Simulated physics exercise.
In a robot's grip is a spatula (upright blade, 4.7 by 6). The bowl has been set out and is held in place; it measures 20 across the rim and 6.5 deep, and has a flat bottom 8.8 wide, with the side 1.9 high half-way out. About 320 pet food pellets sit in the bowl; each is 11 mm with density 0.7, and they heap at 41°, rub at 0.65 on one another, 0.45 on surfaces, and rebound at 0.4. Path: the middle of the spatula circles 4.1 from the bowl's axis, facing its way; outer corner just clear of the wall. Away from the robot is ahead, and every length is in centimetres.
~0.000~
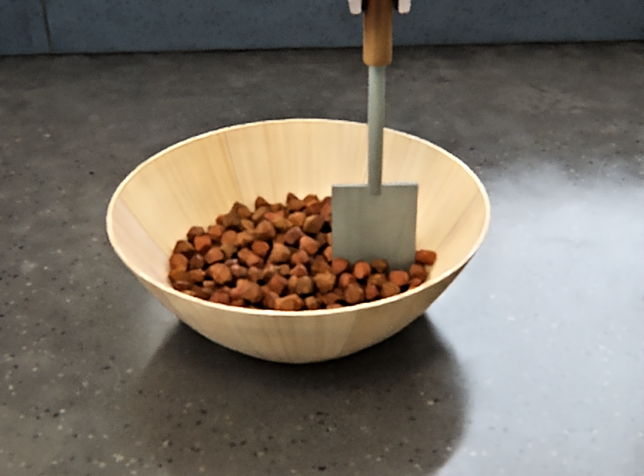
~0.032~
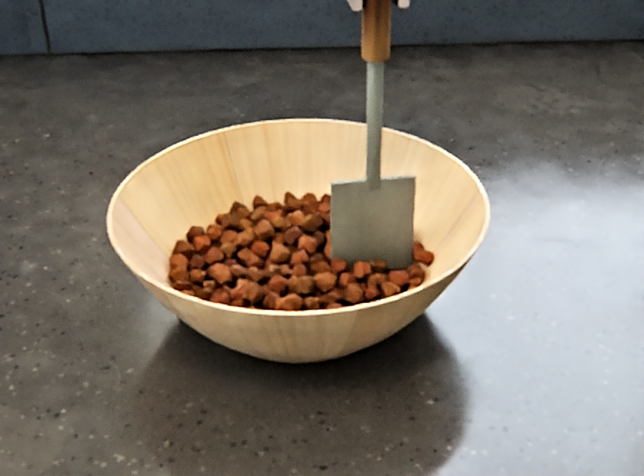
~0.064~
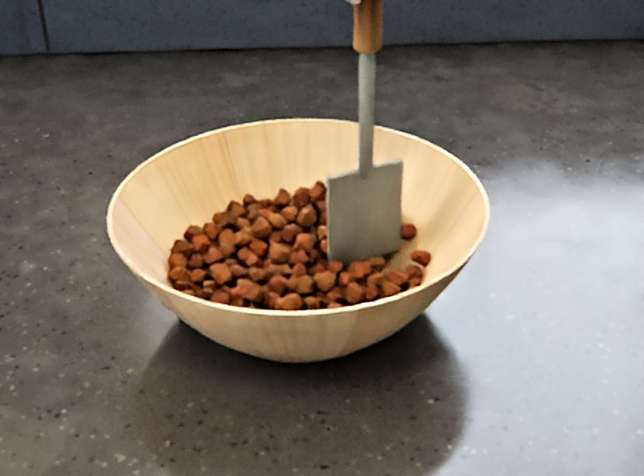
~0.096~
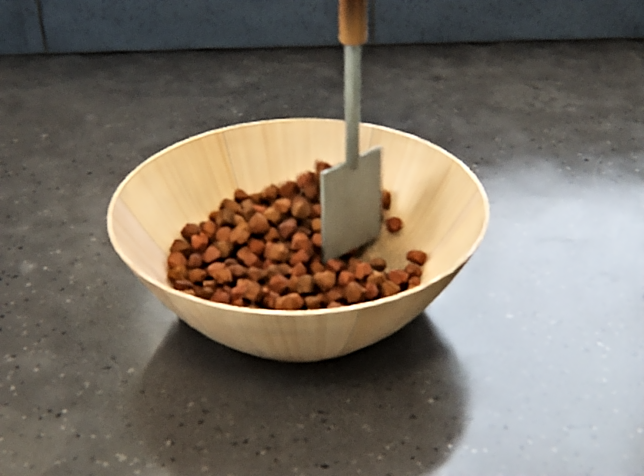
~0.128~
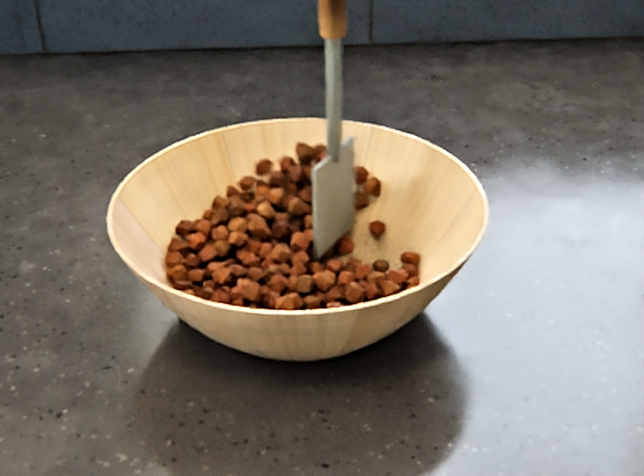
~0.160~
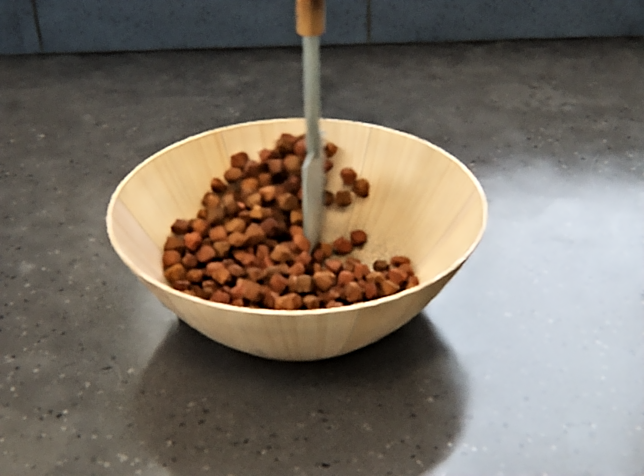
A flat metal spatula swept through brown pellets in a pale wooden bowl, moving from the right toward the back and turning edge-on as it pushed them up against the far side.
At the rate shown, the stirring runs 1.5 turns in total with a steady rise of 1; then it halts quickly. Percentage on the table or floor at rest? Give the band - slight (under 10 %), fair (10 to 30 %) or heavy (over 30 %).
Band: Slight.
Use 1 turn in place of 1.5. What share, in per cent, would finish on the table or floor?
Roughly 0 percent would end up there.
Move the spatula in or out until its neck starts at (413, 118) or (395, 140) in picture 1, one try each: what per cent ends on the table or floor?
Close to 0 per cent for the first and close to 5 per cent for the second.
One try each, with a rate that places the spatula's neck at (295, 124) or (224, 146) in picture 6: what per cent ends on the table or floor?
About 5 and 25 %.
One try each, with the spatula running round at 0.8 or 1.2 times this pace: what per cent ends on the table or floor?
Roughly 0 and 10 per cent.
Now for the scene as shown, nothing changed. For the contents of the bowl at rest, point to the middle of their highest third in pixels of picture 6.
(224, 276).
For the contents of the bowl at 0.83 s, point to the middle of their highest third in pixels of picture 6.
Near (301, 176).
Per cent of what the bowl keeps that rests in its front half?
Around 55 percent of it.
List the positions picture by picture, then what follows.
The first frame shows spatula neck at (375, 159), 0° round; upper third of the load around (282, 261), from x 180 to 425, top at y 200; 324 in the bowl.
The second frame shows spatula neck at (374, 154), 7° round; upper third of the load around (283, 257), from x 180 to 425, top at y 195.
The third frame shows spatula neck at (366, 144), 24° round; upper third of the load around (283, 243), from x 180 to 420, top at y 180.
The fourth frame shows spatula neck at (352, 135), 41° round; upper third of the load around (285, 227), from x 175 to 415, top at y 165.
The fifth frame shows spatula neck at (334, 129), 58° round; upper third of the load around (278, 221), from x 175 to 410, top at y 150.
The sixth frame shows spatula neck at (313, 125), 76° round; upper third of the load around (269, 212), from x 170 to 410, top at y 140; 324 in the bowl.
By 0.50 s, 257° round, highest piece 7 above the table; 322 in the bowl, 2 in flight or on the tool.
By 0.83 s, 78° round, highest piece 7 above the table; 314 in the bowl, 7 on the table or floor, 3 in flight or on the tool.
By 1.20 s, 180° round, highest piece 6 above the table; 313 in the bowl, 11 on the table or floor.
By 1.90 s, 180° round, highest piece 6 above the table; 313 in the bowl, 11 on the table or floor.
Final count, 313 in the bowl, 11 on the table or floor. That is 3 % on the table or floor.
